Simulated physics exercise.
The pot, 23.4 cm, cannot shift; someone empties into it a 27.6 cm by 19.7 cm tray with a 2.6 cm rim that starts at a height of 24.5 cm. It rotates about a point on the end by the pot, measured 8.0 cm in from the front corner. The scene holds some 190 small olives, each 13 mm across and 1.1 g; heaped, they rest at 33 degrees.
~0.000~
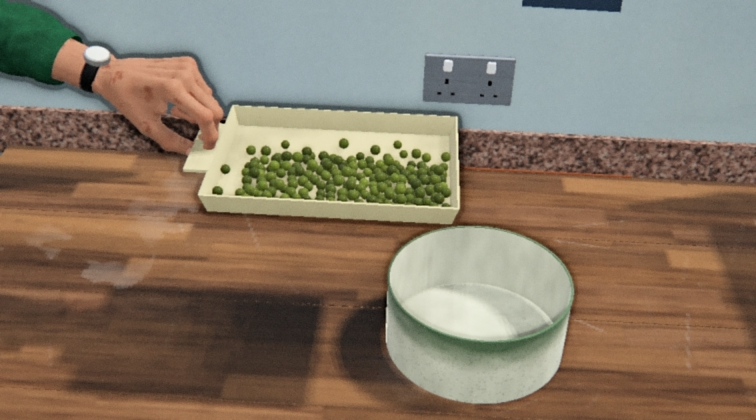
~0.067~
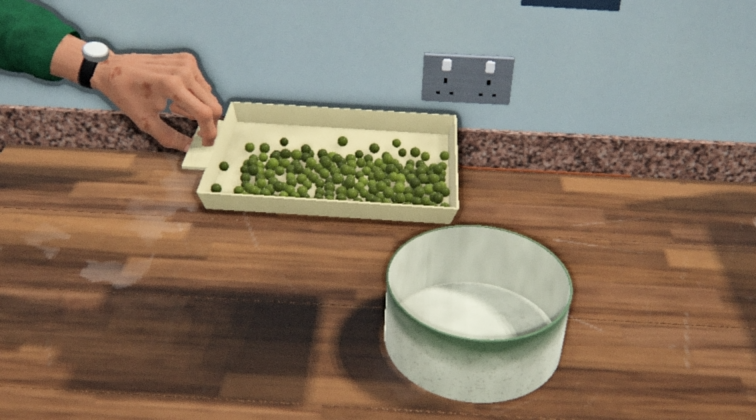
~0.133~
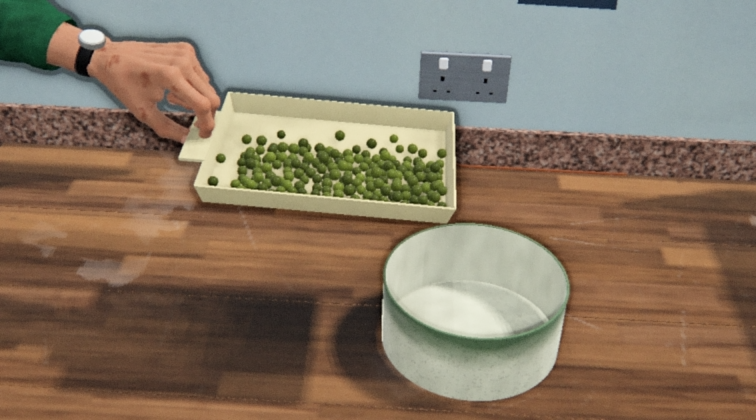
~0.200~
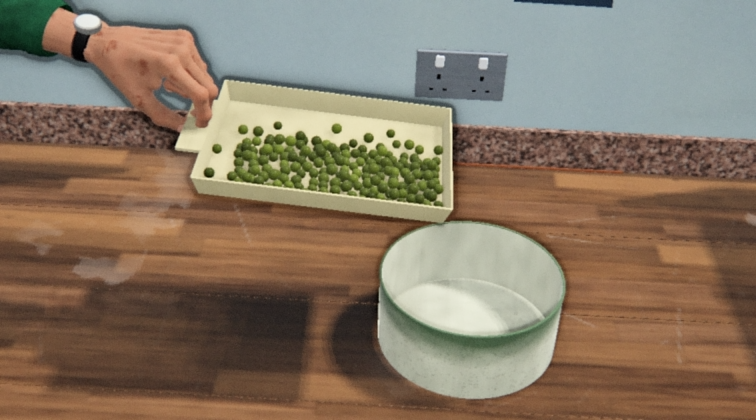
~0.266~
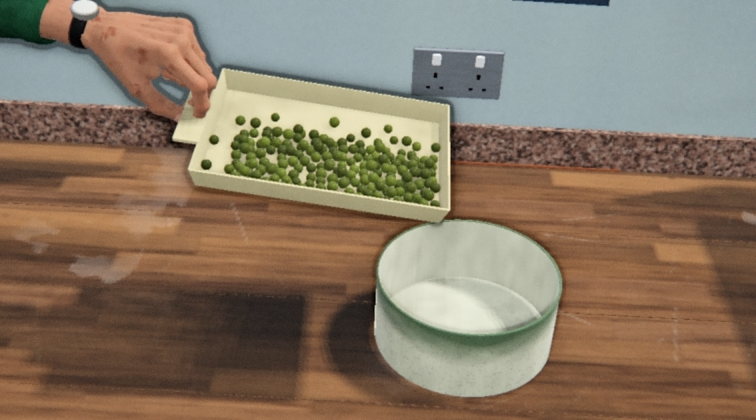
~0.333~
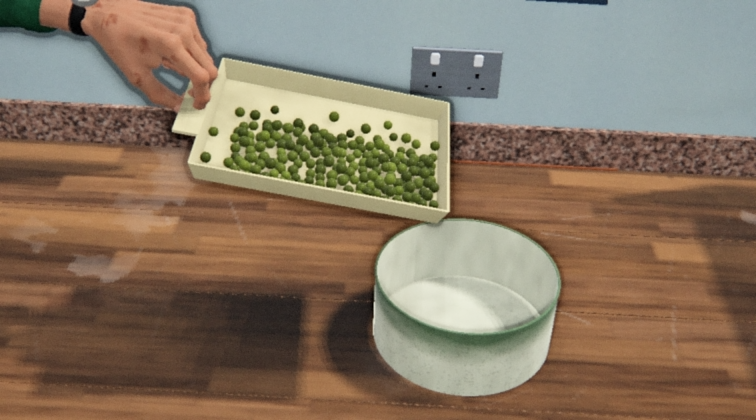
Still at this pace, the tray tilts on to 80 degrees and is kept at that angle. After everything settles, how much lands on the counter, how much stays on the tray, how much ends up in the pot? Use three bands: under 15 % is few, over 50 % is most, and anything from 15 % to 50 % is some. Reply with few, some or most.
Counter: Some, tray: Few, pot: Most.
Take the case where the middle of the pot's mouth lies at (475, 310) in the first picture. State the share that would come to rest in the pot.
I'd put it at around 90 per cent.
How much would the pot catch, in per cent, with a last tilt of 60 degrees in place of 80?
Pot share: About 10 per cent.
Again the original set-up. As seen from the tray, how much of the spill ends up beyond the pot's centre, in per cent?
About 60 per cent.
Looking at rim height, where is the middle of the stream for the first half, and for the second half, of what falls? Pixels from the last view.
Around (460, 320), then around (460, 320).
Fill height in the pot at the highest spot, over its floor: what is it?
It reaches roughly 3.0 cm.
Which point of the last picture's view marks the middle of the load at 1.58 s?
The middle of the load should be near (397, 162) then.
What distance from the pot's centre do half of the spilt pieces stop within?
Roughly 22 cm from the centre.
Then, at 1.08 s, tilt 43 degrees; the tray holds 100 %, the pot 0 %.
Then, at 1.58 s, tilt 65 degrees; the tray holds 95 %, the pot 0 %.
After 2.15 s, tilt 80 degrees; the tray holds 35 %, the pot 30 %.
In the end, at 3.3 s, counter 20 %, tray 10 %, pot 70 %.
